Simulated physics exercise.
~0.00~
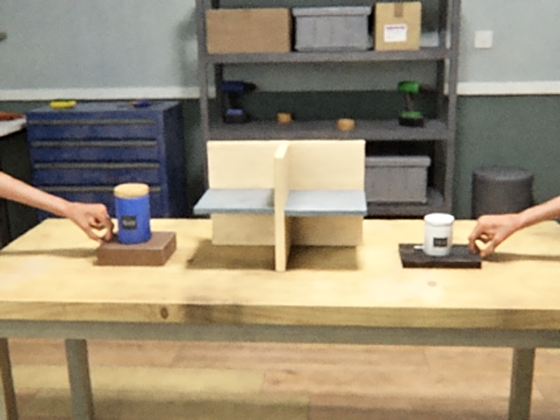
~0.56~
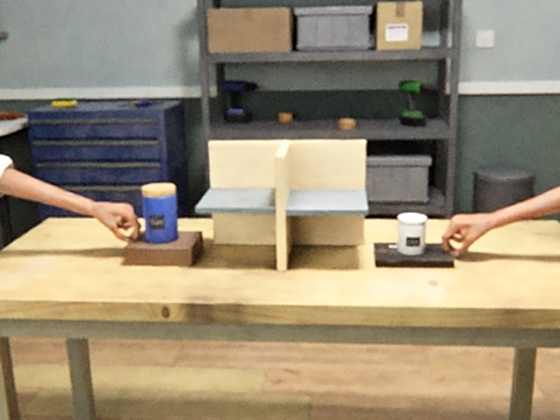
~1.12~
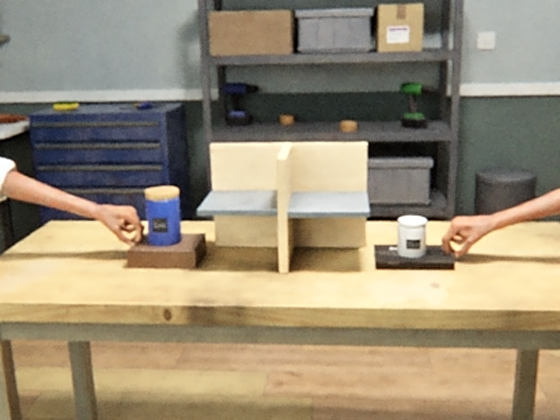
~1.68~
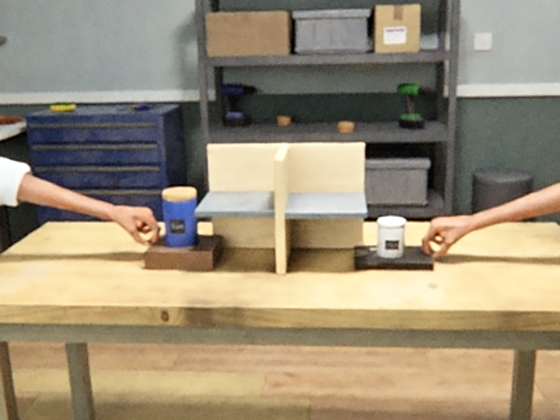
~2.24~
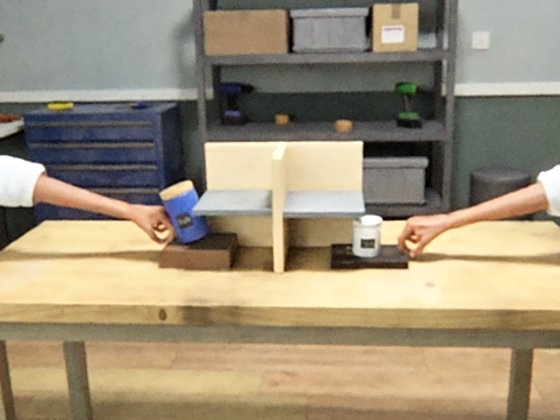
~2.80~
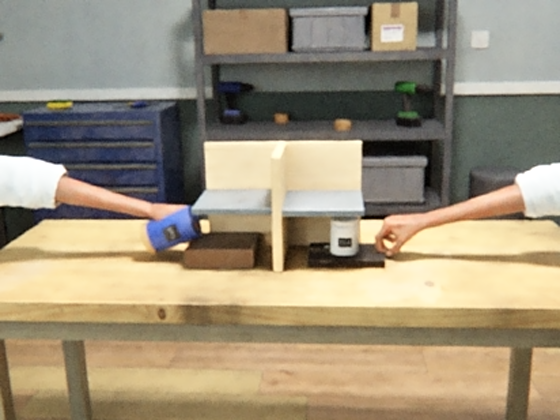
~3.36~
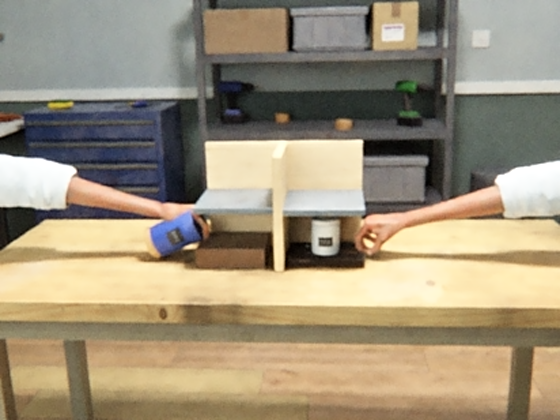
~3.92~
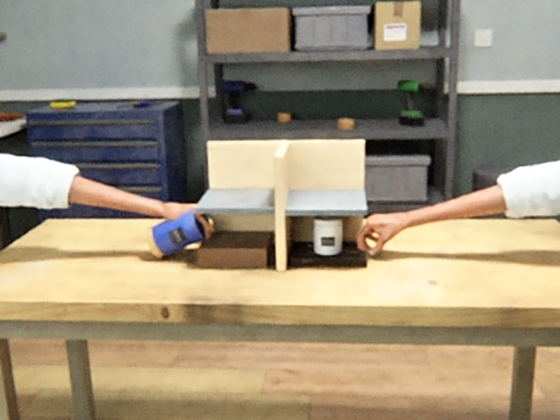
The clip opens on a wooden table where two hands, one from each side, push flat bases toward a low shelf with a central divider, a blue jar standing on the brown base at left and a shorter white jar on the black base at right. After a brief pause, both keep moving inward. The blue jar meets the shelf edge, leans back to the left, and tips off its base as the brown base slides underneath. The white jar passes under the shelf upright. At the end, the blue jar lies tilted on its side by the left hand, while the white jar stands untouched inside its opening.
